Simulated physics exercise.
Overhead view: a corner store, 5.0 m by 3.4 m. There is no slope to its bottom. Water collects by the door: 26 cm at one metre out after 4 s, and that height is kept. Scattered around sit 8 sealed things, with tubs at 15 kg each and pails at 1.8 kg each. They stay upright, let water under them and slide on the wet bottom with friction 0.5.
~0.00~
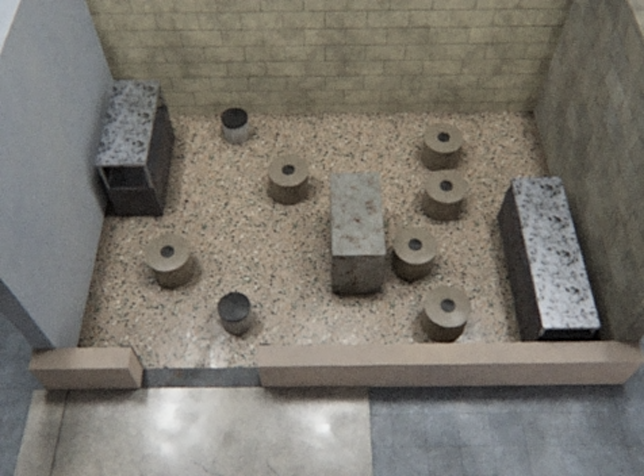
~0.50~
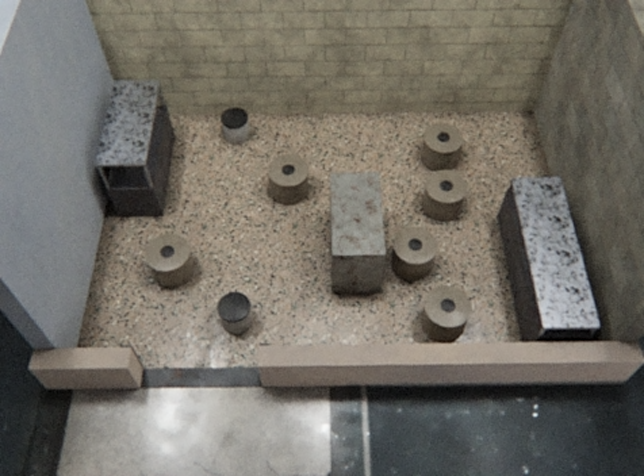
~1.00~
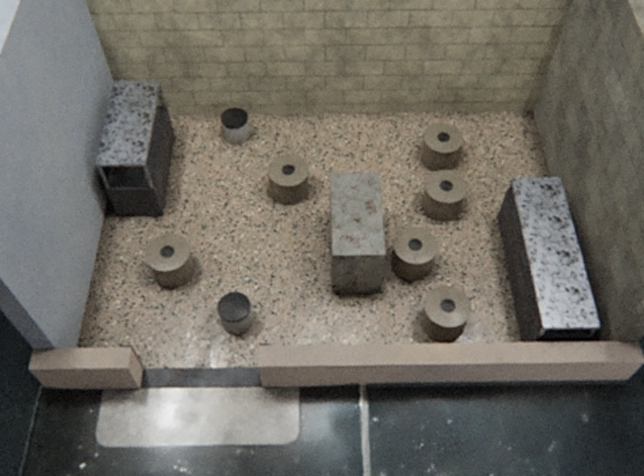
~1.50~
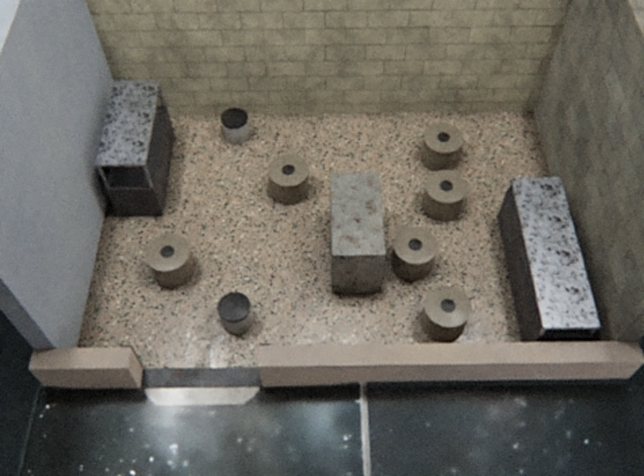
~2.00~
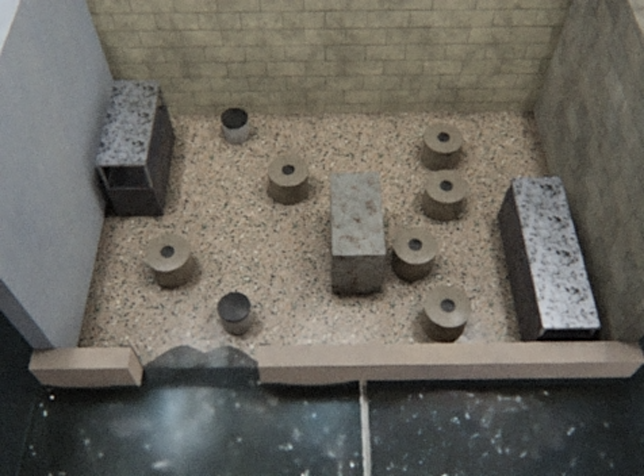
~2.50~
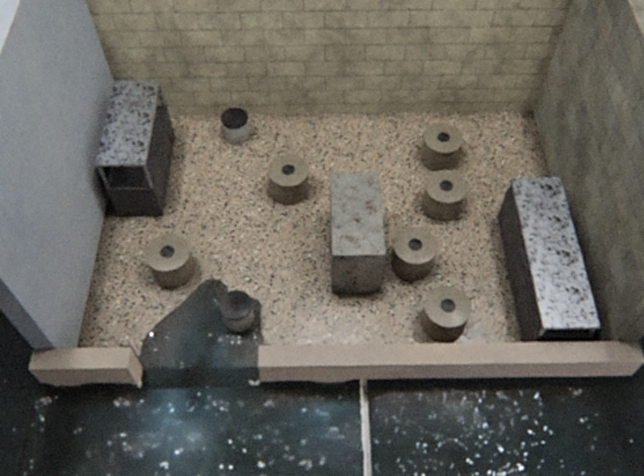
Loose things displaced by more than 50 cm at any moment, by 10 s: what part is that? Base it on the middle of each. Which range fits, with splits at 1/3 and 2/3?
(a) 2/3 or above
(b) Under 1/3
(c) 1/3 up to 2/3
c, 1/3 up to 2/3.
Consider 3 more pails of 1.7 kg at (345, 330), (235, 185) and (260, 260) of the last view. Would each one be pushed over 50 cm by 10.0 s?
In order: Below the mark, above the mark, above the mark.
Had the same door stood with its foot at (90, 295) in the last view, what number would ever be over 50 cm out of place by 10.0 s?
6.
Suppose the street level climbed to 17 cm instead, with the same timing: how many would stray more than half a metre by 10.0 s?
Then 2 of them.
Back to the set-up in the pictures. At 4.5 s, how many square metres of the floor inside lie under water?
My estimate is roughly 7.0 m2.
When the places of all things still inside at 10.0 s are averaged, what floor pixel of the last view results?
Around (439, 208).
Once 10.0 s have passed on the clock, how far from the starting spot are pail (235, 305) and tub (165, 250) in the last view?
250 cm, 400 cm.
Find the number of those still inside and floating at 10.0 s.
Count: 5.
After 3.5 s 1 of 8 are over 50 cm from their spots; 0 afloat.
After 4.5 s 1 of 8 are over 50 cm from their spots; 1 afloat.
After 7.0 s 4 of 8 are over 50 cm from their spots; 4 afloat.
After 10.0 s 4 of 8 are over 50 cm from their spots, and 5 have been at some point; 5 afloat.
